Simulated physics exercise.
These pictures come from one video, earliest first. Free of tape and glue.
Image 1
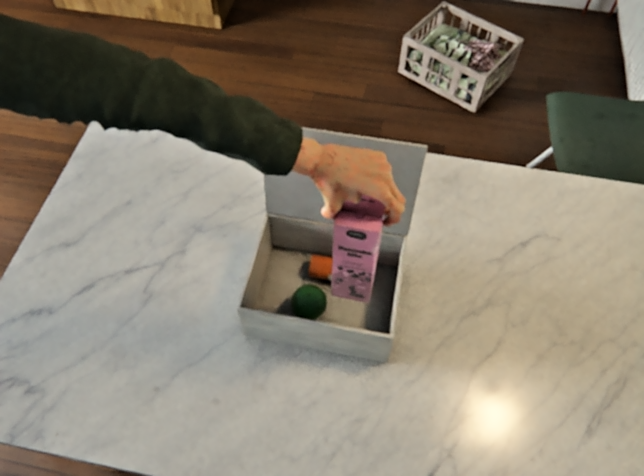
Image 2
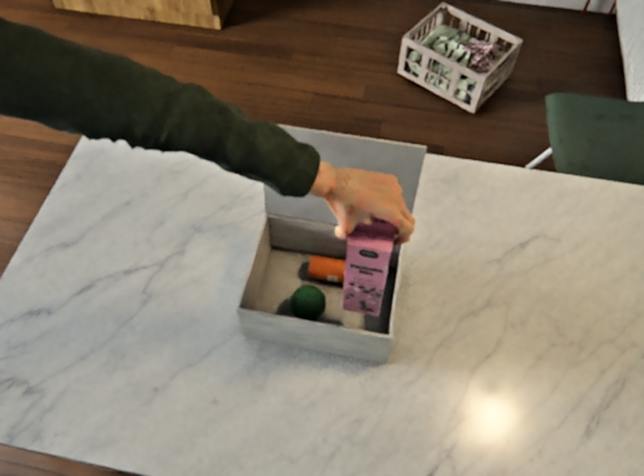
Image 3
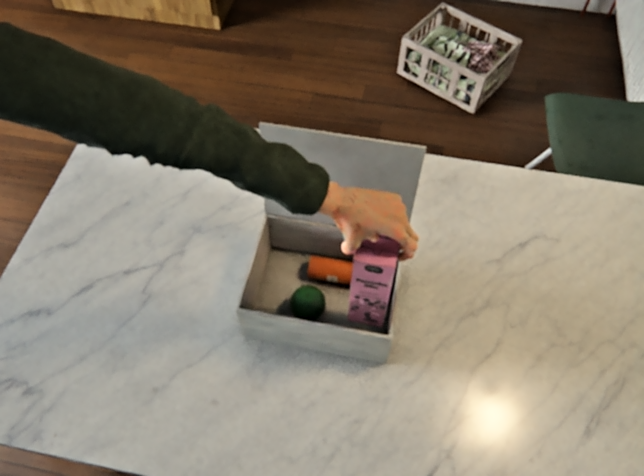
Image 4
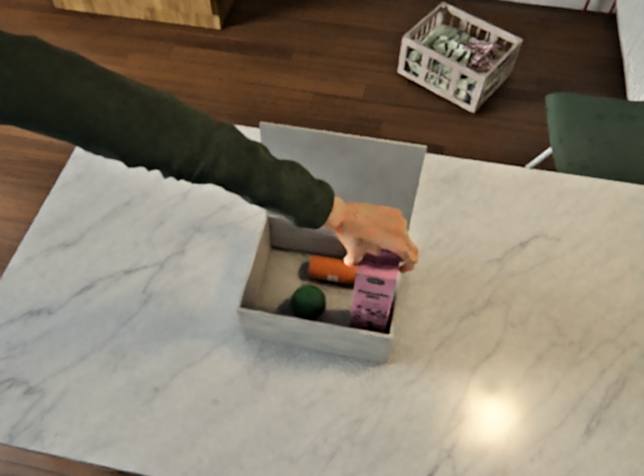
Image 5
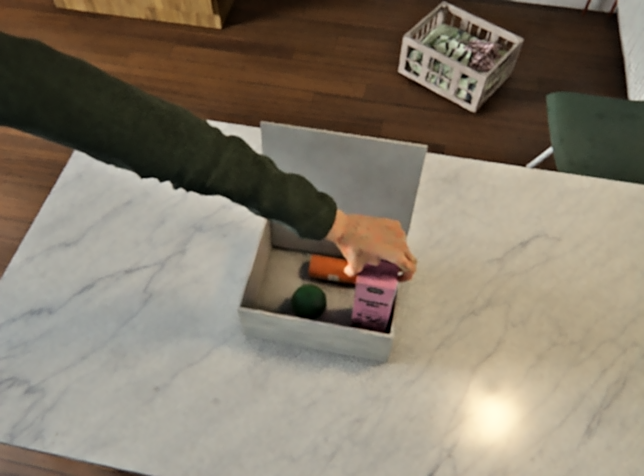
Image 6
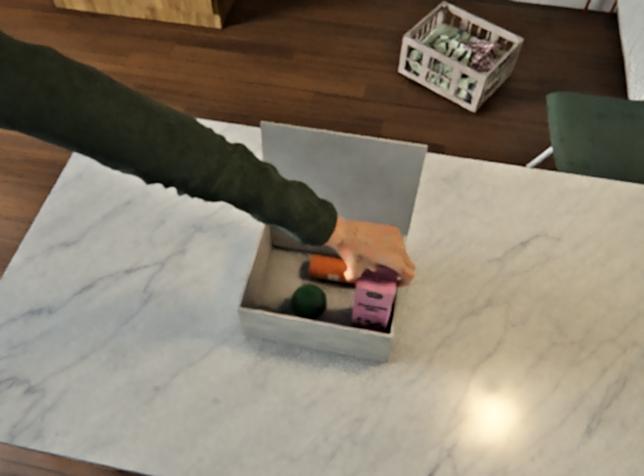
At the start, a hand in a dark green sleeve holds a pink carton over an open box on a marble table, with an orange item and a green round object inside. The hand moves the carton slightly right and lowers it into the box's right side, still gripping its top.
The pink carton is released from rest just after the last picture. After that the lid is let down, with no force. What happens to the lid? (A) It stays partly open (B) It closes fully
It stays partly open (A).
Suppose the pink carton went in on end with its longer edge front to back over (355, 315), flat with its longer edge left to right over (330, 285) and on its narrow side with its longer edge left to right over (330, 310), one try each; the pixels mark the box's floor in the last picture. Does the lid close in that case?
1: Open. 2: Closed. 3: Closed.
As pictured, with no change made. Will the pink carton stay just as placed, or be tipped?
Simply put, the pink carton remains unturned.
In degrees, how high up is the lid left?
About 45°.
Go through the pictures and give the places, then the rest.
In the first picture, still above its spot; pink carton (358, 248).
In the second picture, still above its spot; pink carton (368, 265); orange shaker (340, 271).
In the third picture, still above its spot; pink carton (373, 278); orange shaker (339, 272).
In the fourth picture, still above its spot; pink carton (375, 289); orange shaker (340, 271).
In the fifth picture, still above its spot; pink carton (374, 297); orange shaker (340, 271).
In the sixth picture, put in, still held; pink carton (374, 301); orange shaker (340, 271).
Then, 1.30 s after the last picture, lid 78° above the rim.
Then, 1.80 s after the last picture, lid 44° above the rim.
At rest, lid 43° above the rim; all 3 in place. Seen from the same camera at the end, pink carton near (374, 301).
